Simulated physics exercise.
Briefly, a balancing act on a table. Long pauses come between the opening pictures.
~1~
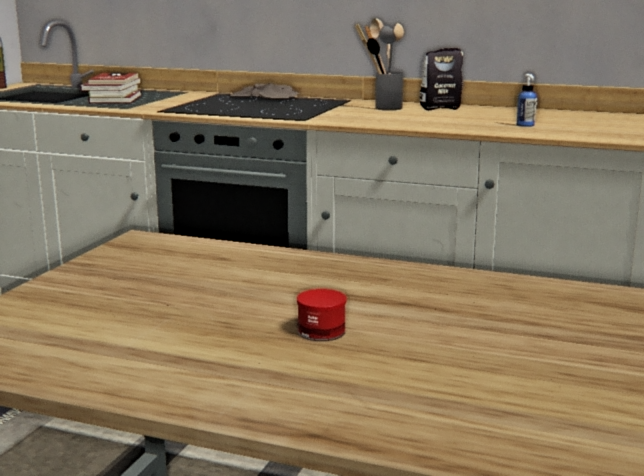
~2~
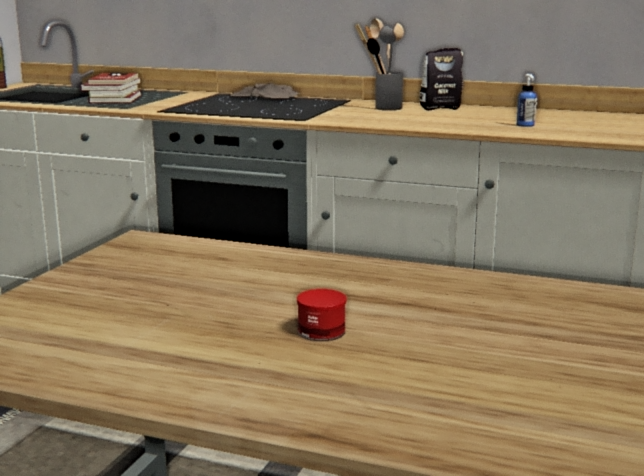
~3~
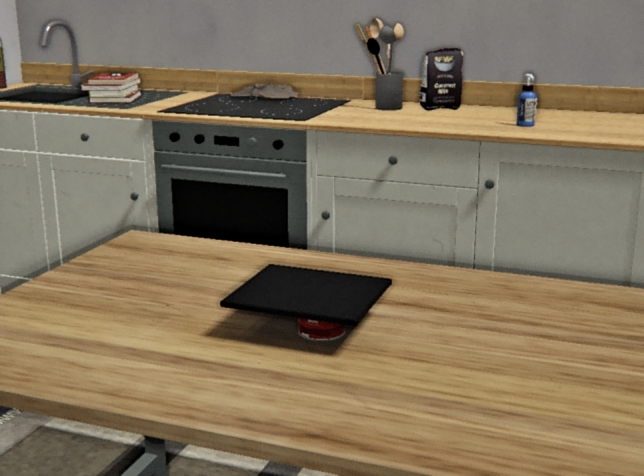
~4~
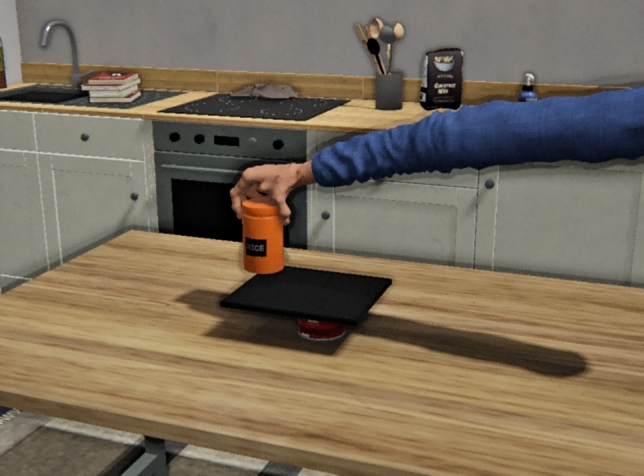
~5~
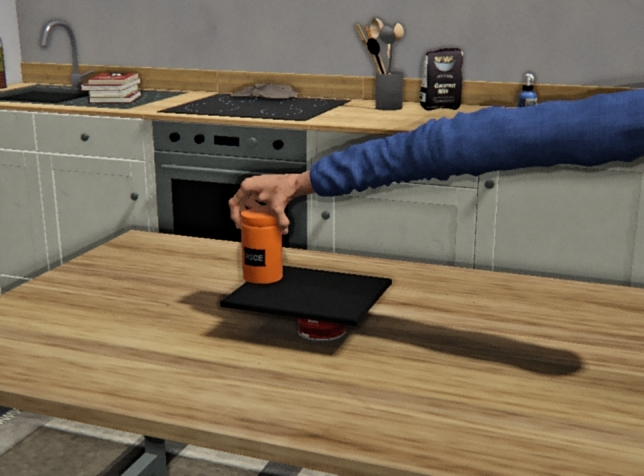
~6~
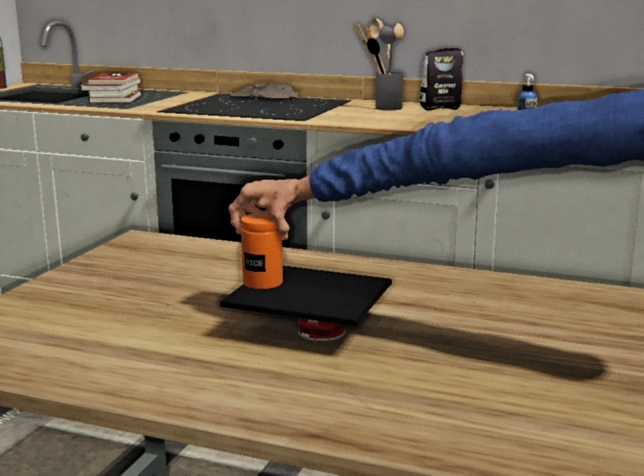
A hand lowers an orange jar onto the left side of a black lid atop a red tin.
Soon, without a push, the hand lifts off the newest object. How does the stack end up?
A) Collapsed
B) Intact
Collapsed (A).
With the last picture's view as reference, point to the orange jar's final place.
Near (203, 299).
Then, 0.30 s later than the last frame, orange jar now fallen; black lid tilted by 42°.
Then, 0.40 s later than the last frame, black lid tilted by 43°.
Then, 1.00 s later than the last frame, black lid tilted by 24°.
When it is over, fallen, orange jar; left askew, black lid; red tub as before. End places, in pixels of the last picture, orange jar near (203, 299). The stack comes apart.
